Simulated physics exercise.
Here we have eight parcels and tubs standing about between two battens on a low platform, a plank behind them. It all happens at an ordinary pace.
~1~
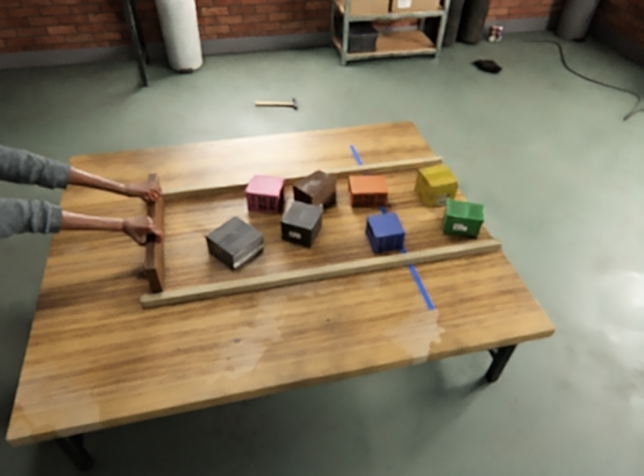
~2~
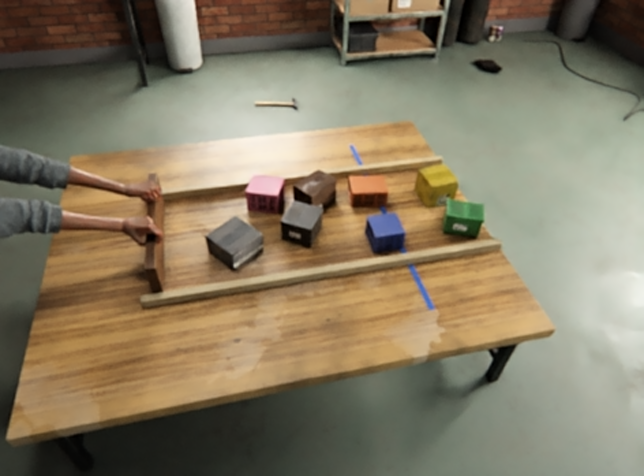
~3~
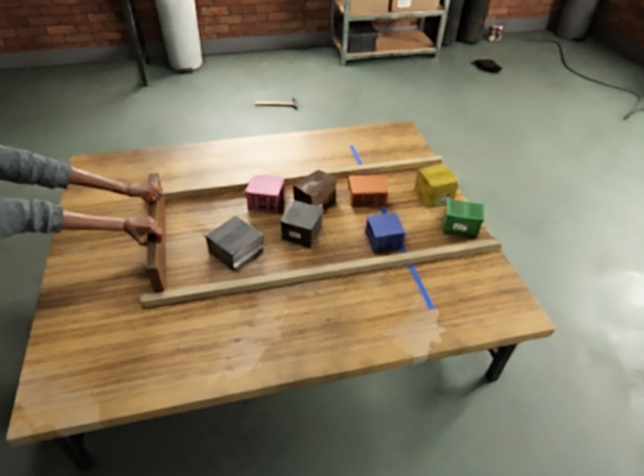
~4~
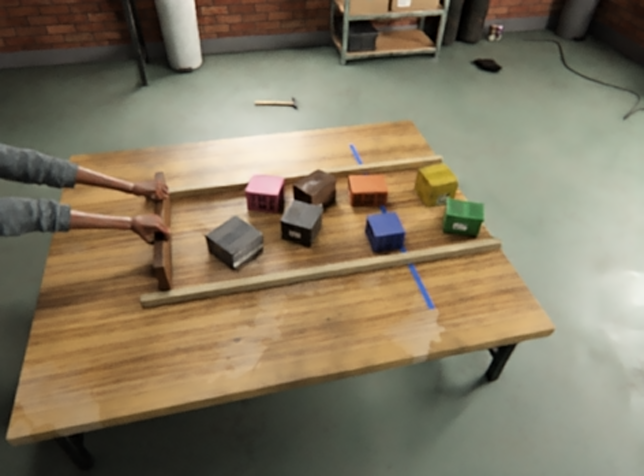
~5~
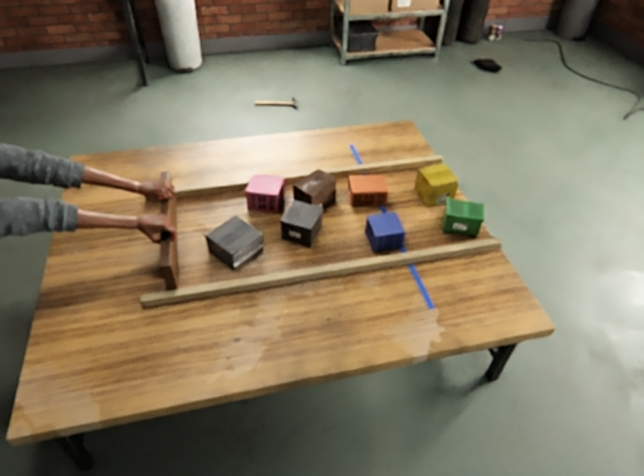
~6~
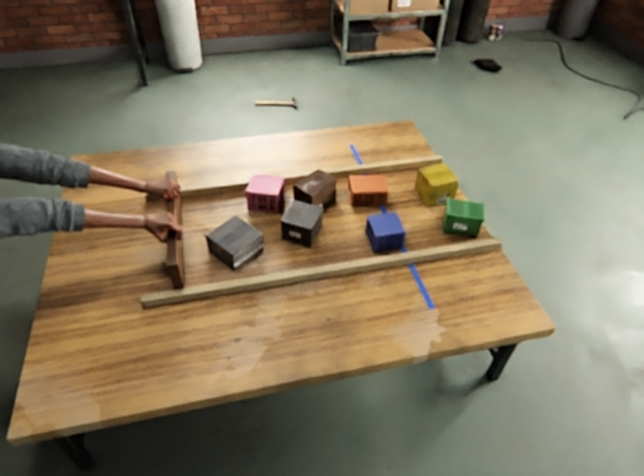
At first, two hands grip a brown plank at the left end of a wooden platform, behind eight scattered boxes and crates lying between two long battens. The hands then slide the plank slowly a short way to the right, narrowing the gap to the grey box, while all eight objects stay still.
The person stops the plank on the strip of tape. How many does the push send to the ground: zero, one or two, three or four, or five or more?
As it turns out, the number that fall off is one or two.
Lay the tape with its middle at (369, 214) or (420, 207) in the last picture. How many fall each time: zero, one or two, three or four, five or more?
Taking them in turn, 1 or 2; three to four.
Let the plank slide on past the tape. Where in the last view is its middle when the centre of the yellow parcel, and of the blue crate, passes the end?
Near (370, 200) and (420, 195).
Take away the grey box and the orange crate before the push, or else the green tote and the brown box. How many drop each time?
First 0, then 0.
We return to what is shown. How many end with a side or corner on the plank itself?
It touches 2.
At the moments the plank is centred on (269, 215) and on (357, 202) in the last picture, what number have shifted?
First 4, then 7.
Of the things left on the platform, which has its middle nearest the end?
Foremost is the green tote.
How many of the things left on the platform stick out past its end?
That would be 2.
Soon after, none off yet; green tote at rest near (463, 218); yellow parcel at rest near (436, 185); orange crate at rest near (368, 191).
After that, none off yet; green tote at rest near (463, 218); yellow parcel at rest near (436, 185); orange crate displaced a little near (386, 190).
And then, none off yet; green tote at rest near (463, 218); yellow parcel displaced about its own width near (463, 187); orange crate displaced well along near (429, 184).
In the end, the number that fall off is one or two; gone, yellow parcel.
